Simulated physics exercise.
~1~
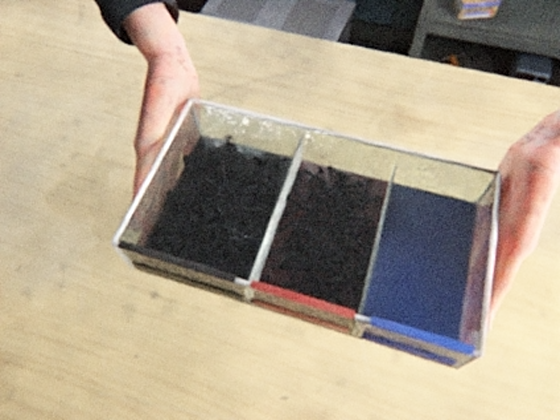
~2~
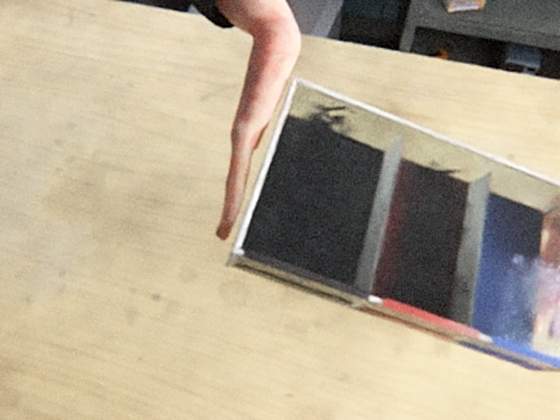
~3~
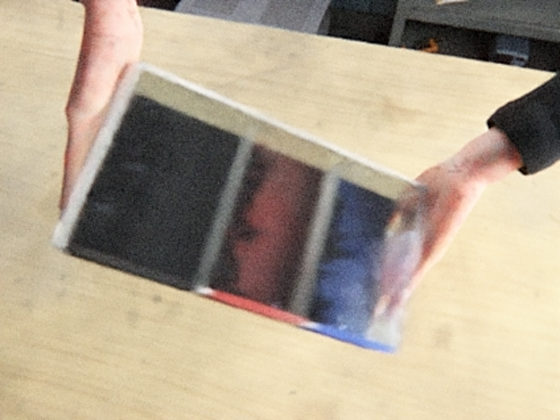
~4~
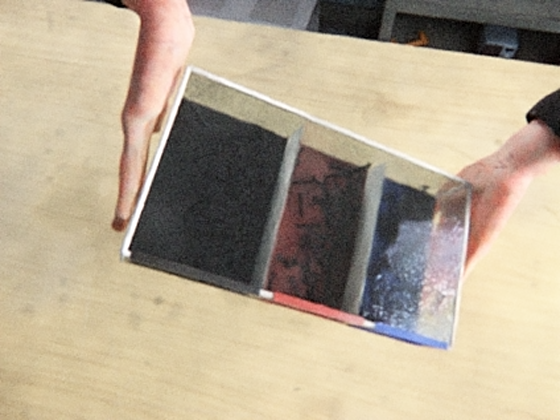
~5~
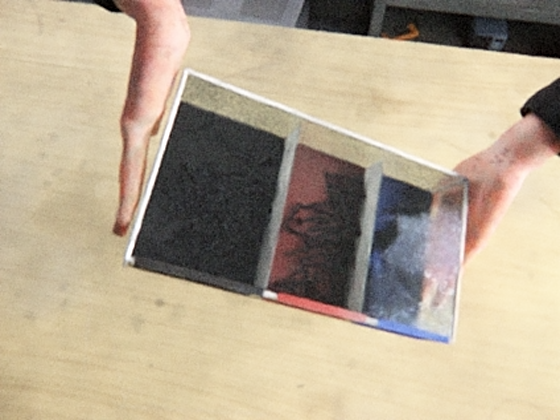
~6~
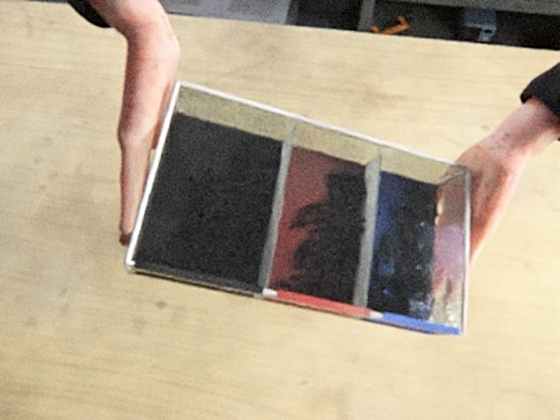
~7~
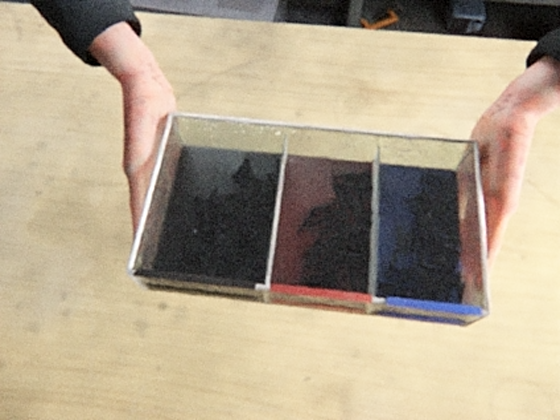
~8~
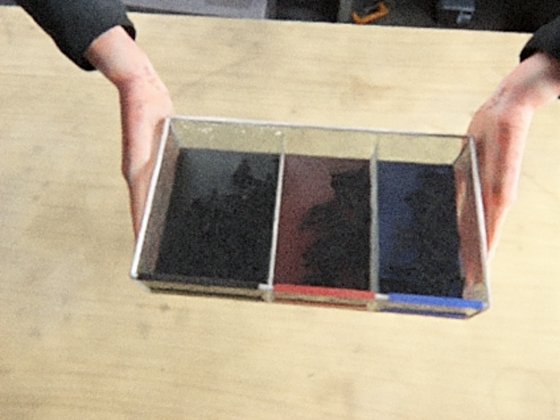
Two hands shaking and tilting a clear-lidded box of black screws, then levelling it with screws spread across all three compartments.
